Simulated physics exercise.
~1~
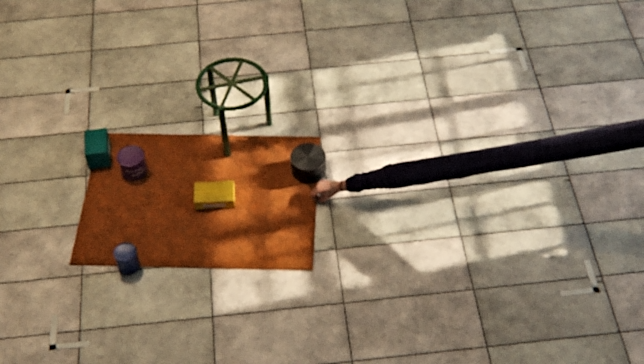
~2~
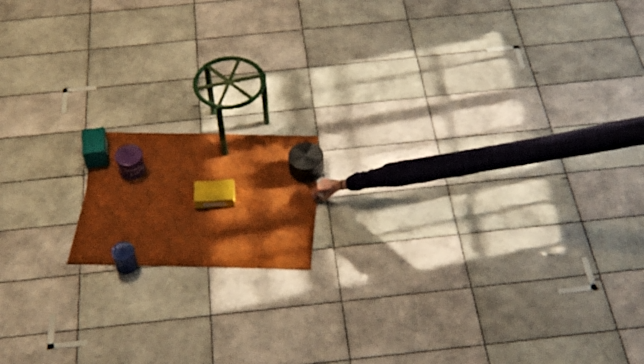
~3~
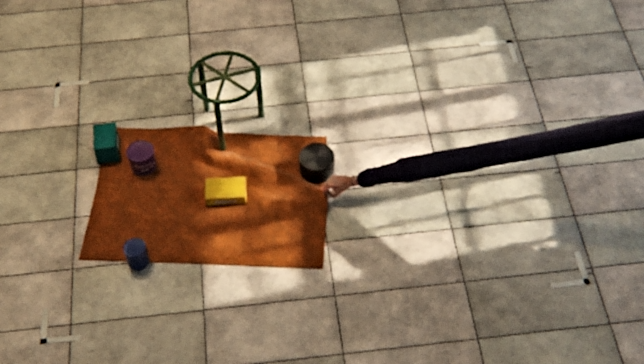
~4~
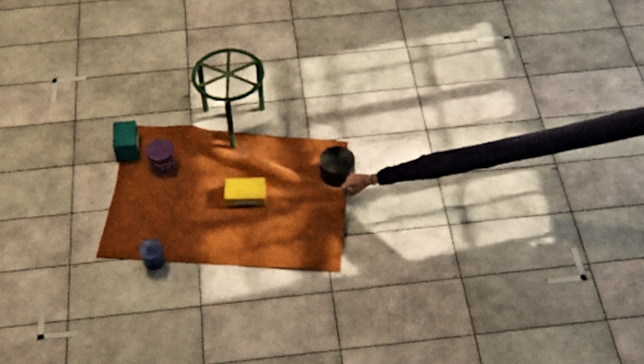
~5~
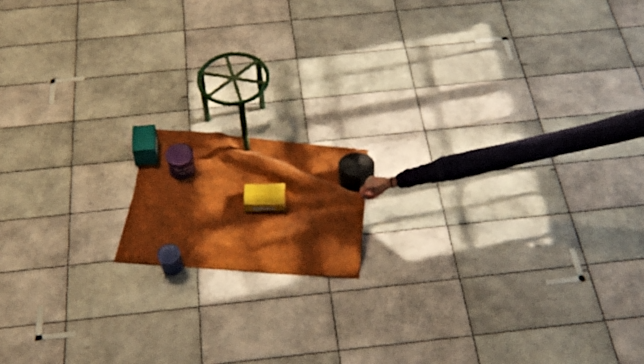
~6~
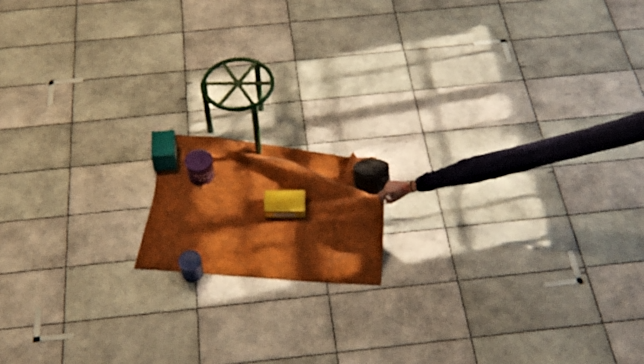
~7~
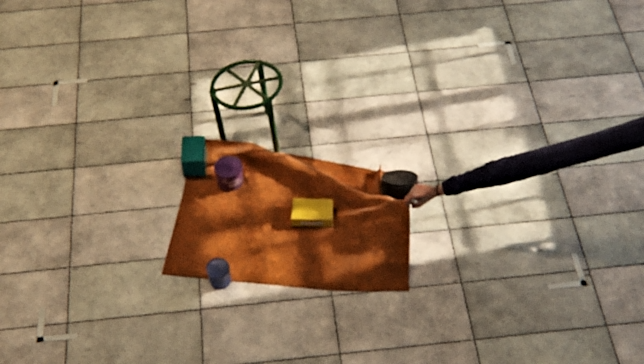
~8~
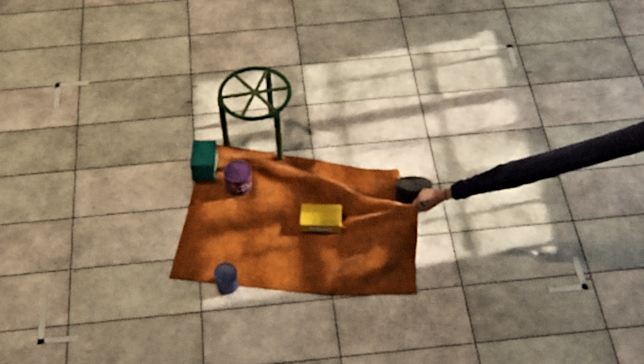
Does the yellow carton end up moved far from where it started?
Yes, the yellow carton rides along on the orange mat and ends up far to the right of where it began.
